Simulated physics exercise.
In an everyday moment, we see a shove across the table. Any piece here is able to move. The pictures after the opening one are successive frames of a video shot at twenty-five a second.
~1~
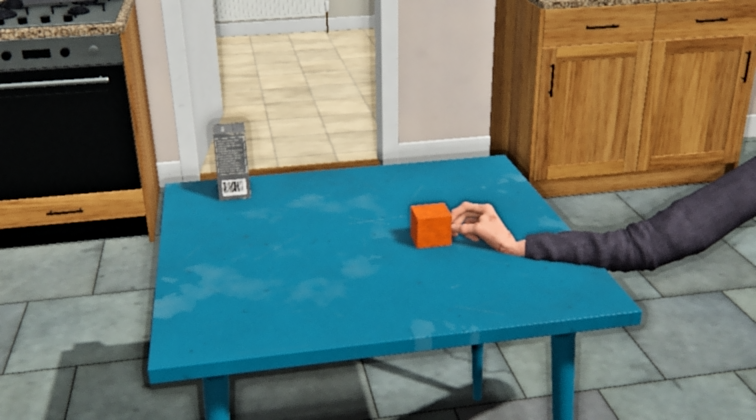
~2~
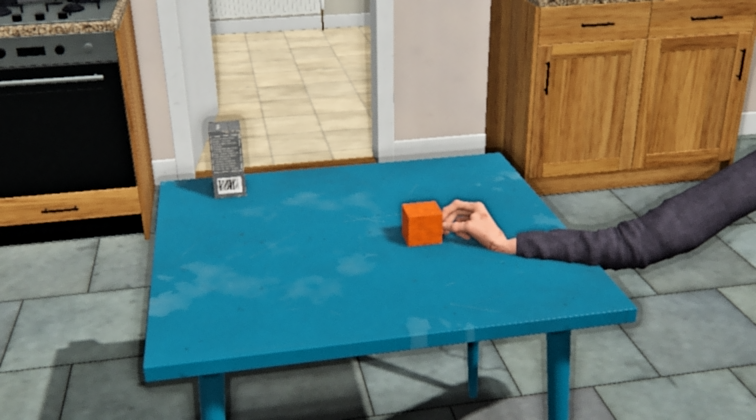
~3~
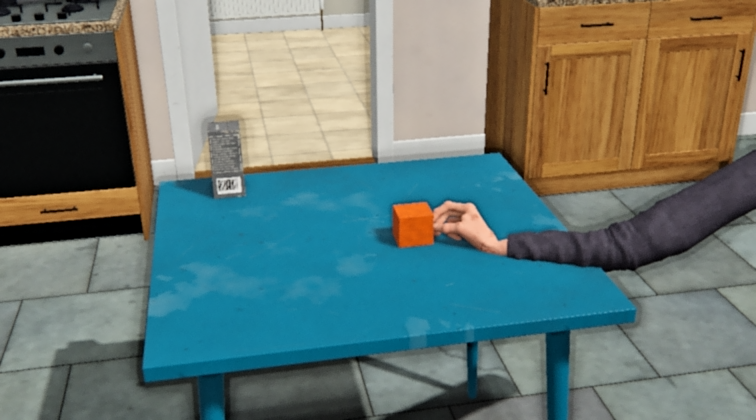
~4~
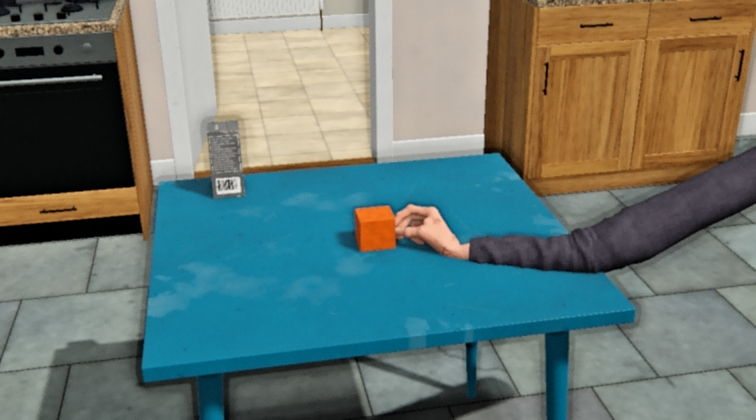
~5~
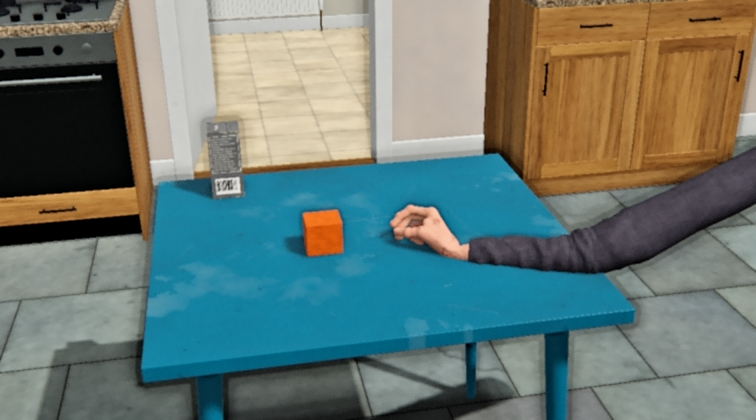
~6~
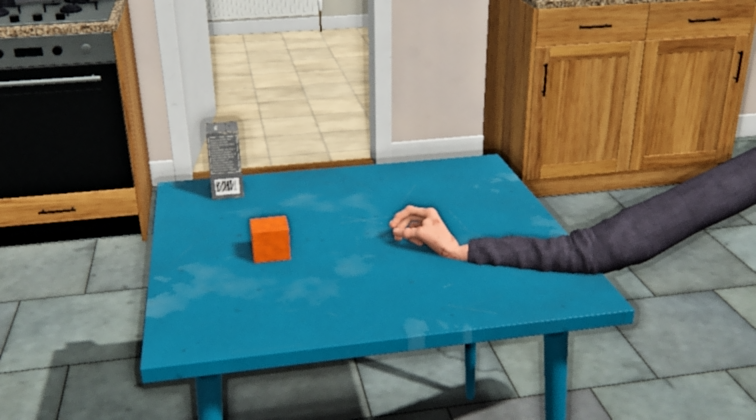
A hand in a dark sleeve pushed an orange block leftward across a blue table, then stayed still while the block slid on a good way farther left, past a gray upright object standing behind.
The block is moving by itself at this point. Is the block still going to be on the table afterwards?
No, see, the table has lost it at the end.
Then, 0.10 s on from there, orange block now off the table.
Then, 0.30 s on from there, things are still on the move.
Then, 0.50 s on from there, as before.
In the end, off the table, orange block.
